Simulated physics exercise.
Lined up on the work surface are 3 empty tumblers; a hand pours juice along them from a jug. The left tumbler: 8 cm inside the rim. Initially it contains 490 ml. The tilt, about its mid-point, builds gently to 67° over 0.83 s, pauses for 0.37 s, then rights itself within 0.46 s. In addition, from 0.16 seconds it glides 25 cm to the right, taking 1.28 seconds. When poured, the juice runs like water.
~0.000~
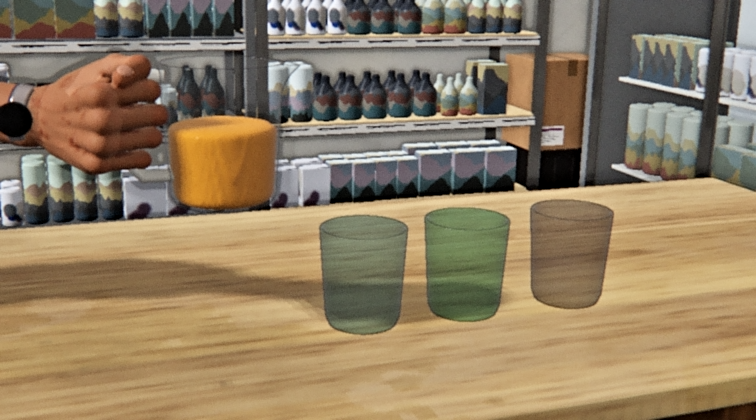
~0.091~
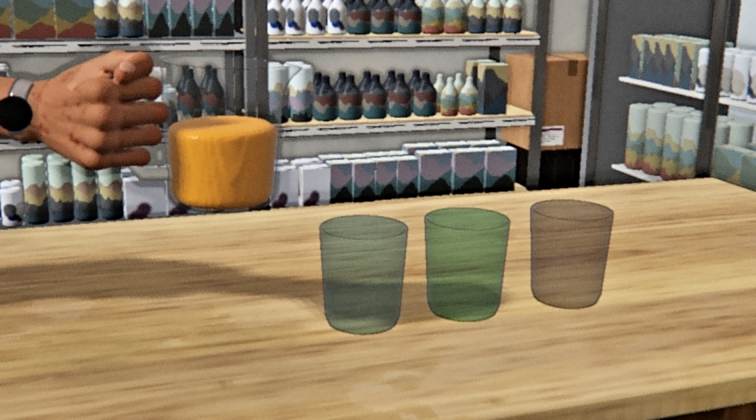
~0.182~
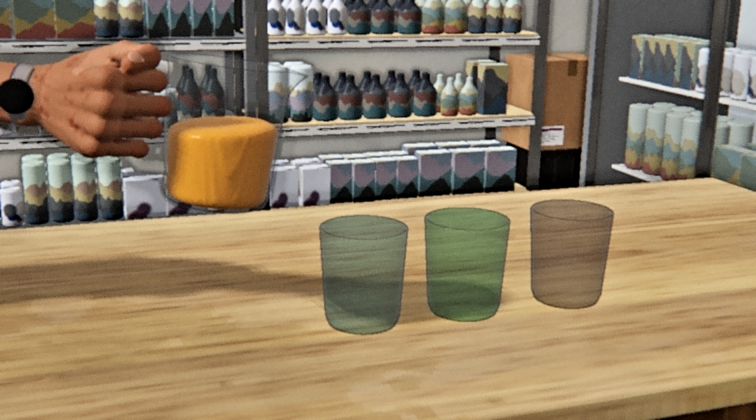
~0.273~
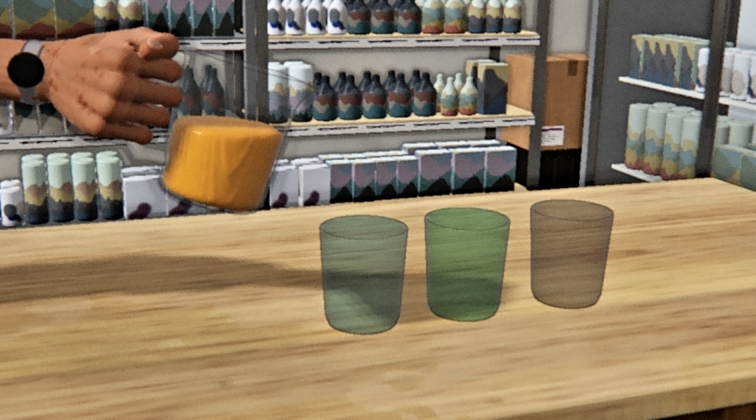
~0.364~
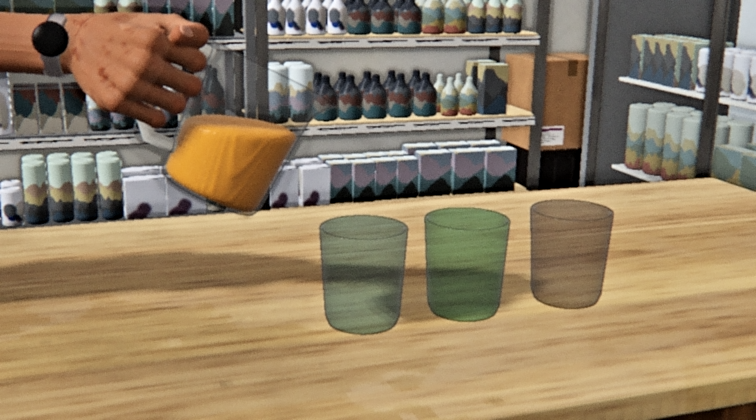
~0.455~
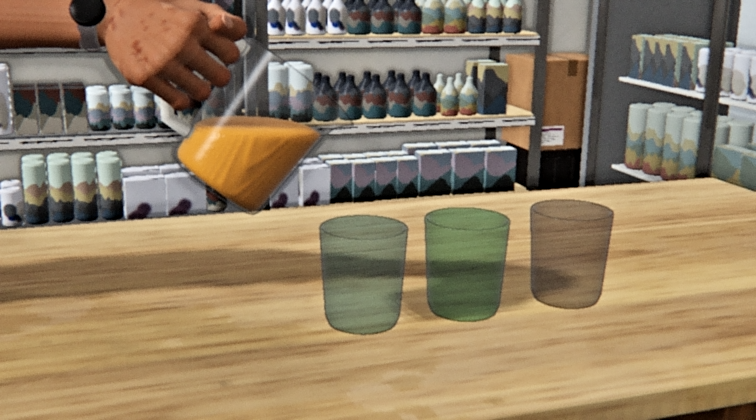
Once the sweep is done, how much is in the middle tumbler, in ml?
About 60 ml.
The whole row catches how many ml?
About 180 ml.
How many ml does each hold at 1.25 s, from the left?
The left vessel holds about 0 ml, the middle about 60 ml and the right about 70 ml.
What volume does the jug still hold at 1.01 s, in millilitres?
330 ml.
By 0.77 s the tilt is 66° and from the left they hold 0 ml, 10 ml, 0 ml, the jug 450 ml, and 0 ml is on the work surface.
By 1.01 s the tilt is 67° and from the left they hold 0 ml, 60 ml, 0 ml, the jug 335 ml, and 5 ml is on the work surface.
By 1.25 s the tilt is 65° and from the left they hold 0 ml, 60 ml, 75 ml, the jug 255 ml, and 75 ml is on the work surface.
By 1.52 s the tilt is 14° and from the left they hold 0 ml, 60 ml, 115 ml, the jug 235 ml, and 75 ml is on the work surface.
At rest from the left they hold 0 ml, 60 ml, 115 ml, the jug 235 ml, and 80 ml is on the work surface.
